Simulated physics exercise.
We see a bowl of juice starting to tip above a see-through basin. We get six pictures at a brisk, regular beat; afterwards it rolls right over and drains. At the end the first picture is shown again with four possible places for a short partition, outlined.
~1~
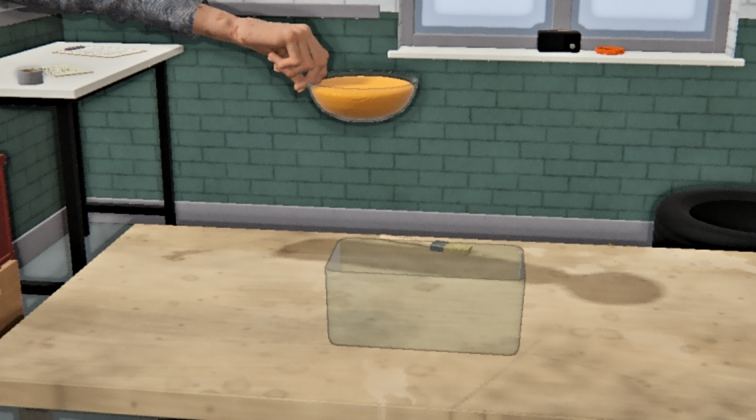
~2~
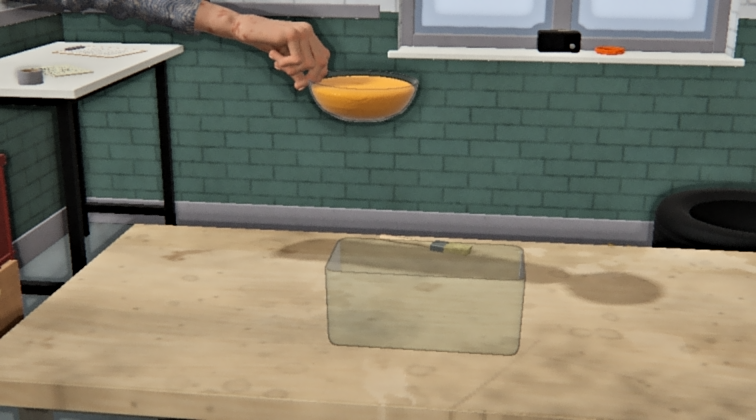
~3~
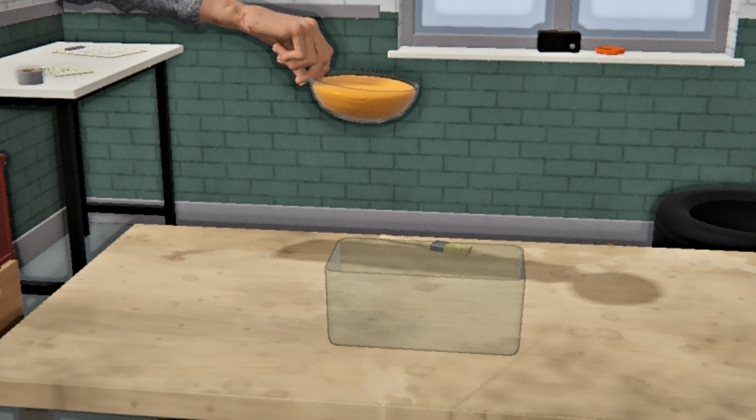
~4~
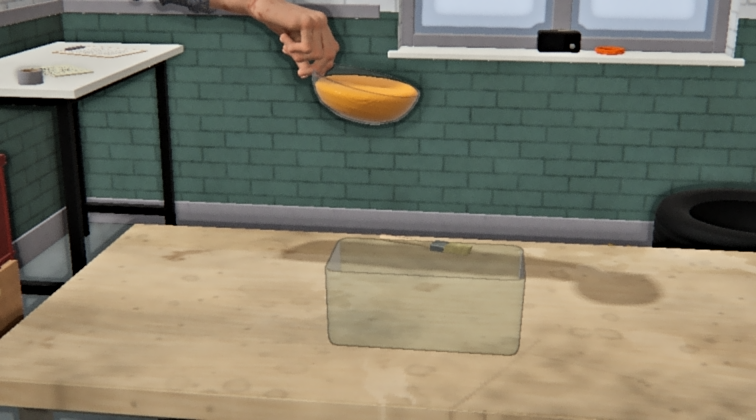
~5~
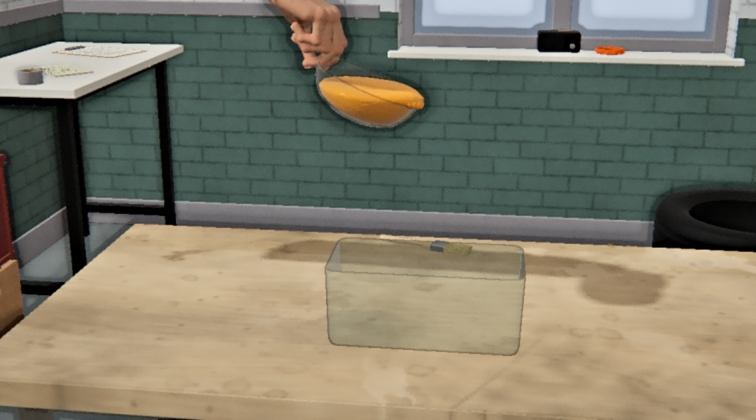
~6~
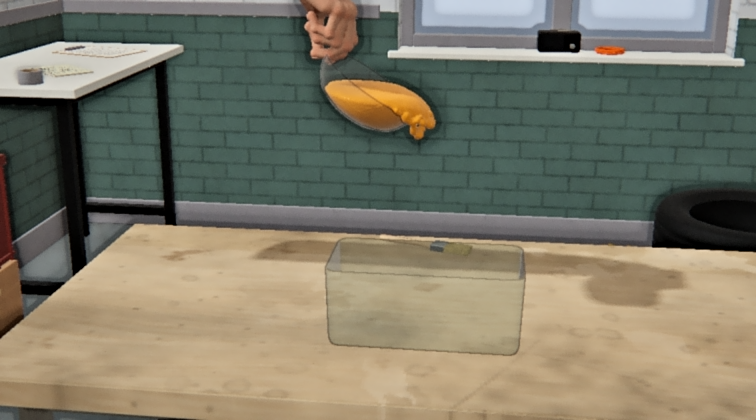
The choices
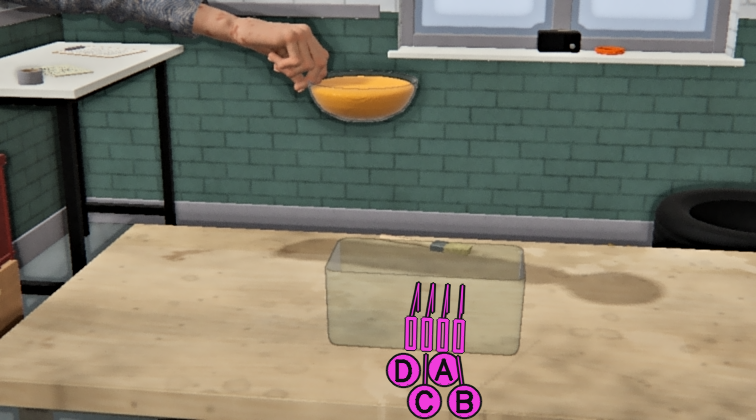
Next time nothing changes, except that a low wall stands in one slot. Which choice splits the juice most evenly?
Best: B.
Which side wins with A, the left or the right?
More ends on the right.
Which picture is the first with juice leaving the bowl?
Picture 5.
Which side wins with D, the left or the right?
The right side.
In magenta, A at (441, 355); B at (457, 356); C at (426, 354); D at (410, 353).
With A, about 28 % ends left of the wall and 68 % right of it; 4 % is lost outside.
With B, about 49 % ends left of the wall and 47 % right of it; 3 % is lost outside.
With C, about 22 % ends left of the wall and 76 % right of it.
With D, about 13 % ends left of the wall and 84 % right of it; 3 % is lost outside.
